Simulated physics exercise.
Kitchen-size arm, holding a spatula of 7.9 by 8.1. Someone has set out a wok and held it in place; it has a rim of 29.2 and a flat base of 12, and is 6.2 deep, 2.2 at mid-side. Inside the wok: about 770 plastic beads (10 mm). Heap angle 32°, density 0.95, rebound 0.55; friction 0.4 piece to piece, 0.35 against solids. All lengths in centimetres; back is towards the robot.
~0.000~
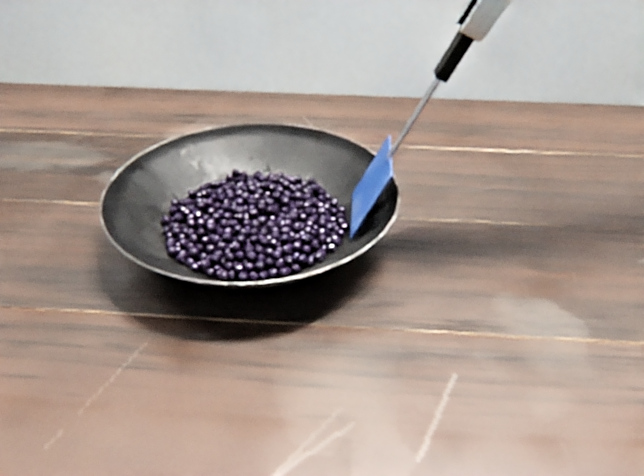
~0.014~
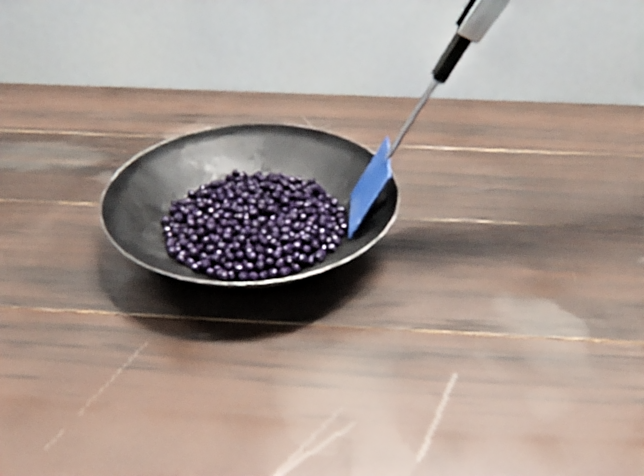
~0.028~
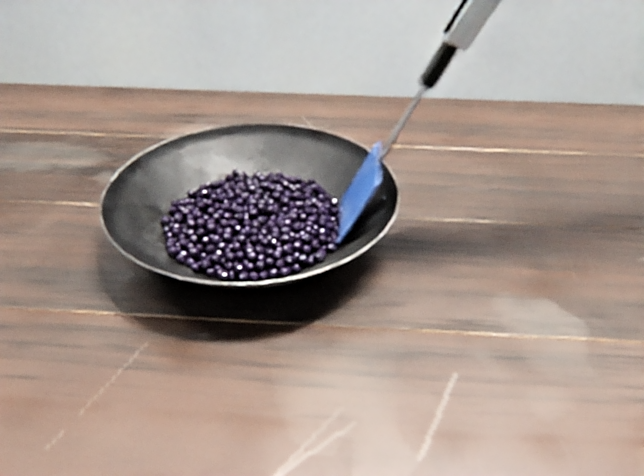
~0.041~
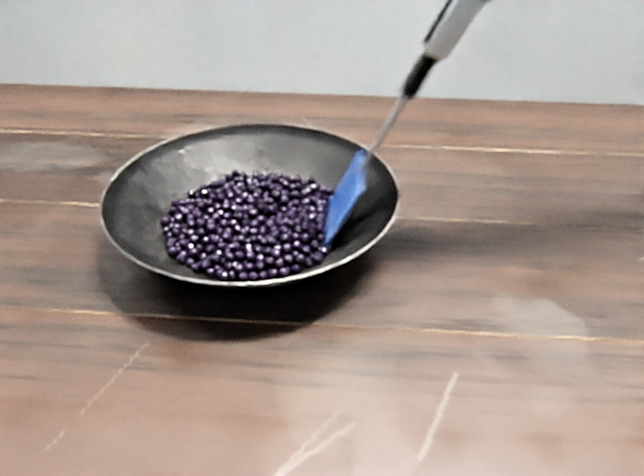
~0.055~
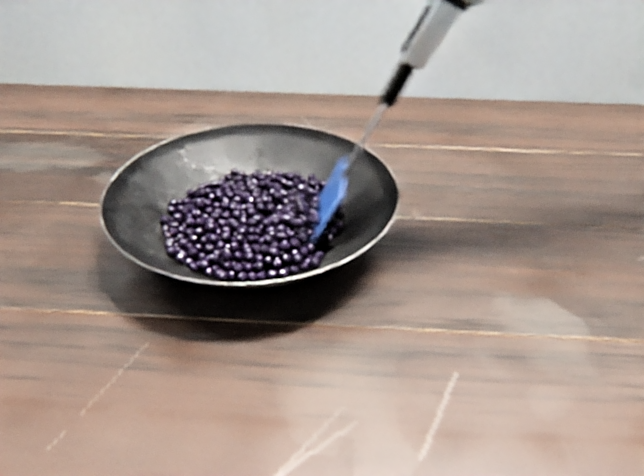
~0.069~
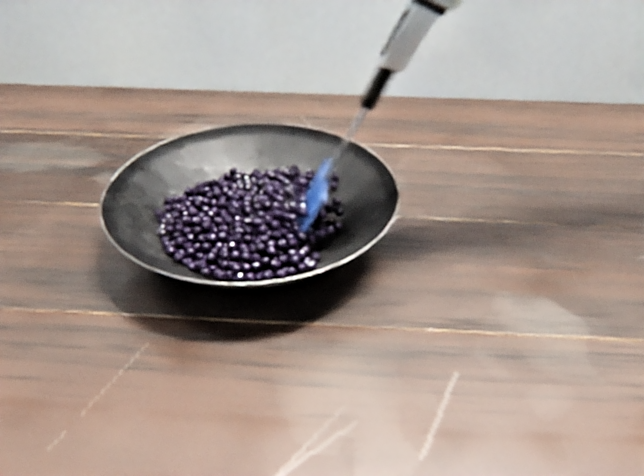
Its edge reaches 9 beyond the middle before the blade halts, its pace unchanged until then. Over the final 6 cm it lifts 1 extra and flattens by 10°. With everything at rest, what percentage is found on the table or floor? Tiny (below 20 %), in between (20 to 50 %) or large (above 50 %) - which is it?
In between, so 20 to 50 %.
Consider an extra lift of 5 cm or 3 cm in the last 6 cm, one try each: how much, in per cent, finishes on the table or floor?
I'd put it near 30 in a hundred, then near 35 in a hundred.
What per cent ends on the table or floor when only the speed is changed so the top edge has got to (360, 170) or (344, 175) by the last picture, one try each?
About 15 and 25 percent.
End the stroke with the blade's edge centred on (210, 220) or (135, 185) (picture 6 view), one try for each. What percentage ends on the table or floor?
I'd say roughly 5 per cent, then roughly 45 per cent.
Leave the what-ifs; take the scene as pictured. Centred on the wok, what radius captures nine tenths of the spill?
I'd put it at about 60 centimetres.
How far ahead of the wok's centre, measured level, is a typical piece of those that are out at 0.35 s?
Around 24 centimetres ahead.
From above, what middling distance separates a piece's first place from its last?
The answer is about 7 cm.
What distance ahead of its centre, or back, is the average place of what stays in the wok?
What stays is shifted forward by around 3.0 cm.
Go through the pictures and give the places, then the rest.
In the first picture, spatula top edge at (391, 155), sloping 65°; upper third of the load around (254, 213), from x 165 to 345, top at y 175; 771 in the wok.
In the second picture, spatula top edge at (389, 156), sloping 65°; upper third of the load around (254, 213), from x 165 to 345, top at y 175.
In the third picture, spatula top edge at (379, 161), sloping 65°; upper third of the load around (254, 213), from x 165 to 345, top at y 175.
In the fourth picture, spatula top edge at (361, 169), sloping 65°; upper third of the load around (258, 214), from x 165 to 340, top at y 175.
In the fifth picture, spatula top edge at (343, 175), sloping 65°; upper third of the load around (262, 212), from x 165 to 340, top at y 170.
In the sixth picture, spatula top edge at (326, 178), sloping 65°; upper third of the load around (260, 210), from x 160 to 340, top at y 170; 771 in the wok.
After 0.10 s, sloping 65°, highest piece 9 above the table; 771 in the wok.
After 0.14 s, sloping 63°, highest piece 15 above the table; 770 in the wok, 1 on the blade or in flight.
After 0.35 s, sloping 55°, highest piece 28 above the table; 489 in the wok, 103 on the table or floor, 179 on the blade or in flight.
After 1.40 s, sloping 55°, highest piece 5 above the table; 489 in the wok, 282 on the table or floor.
At rest, 489 in the wok, 282 on the table or floor. That is 37 % on the table or floor.
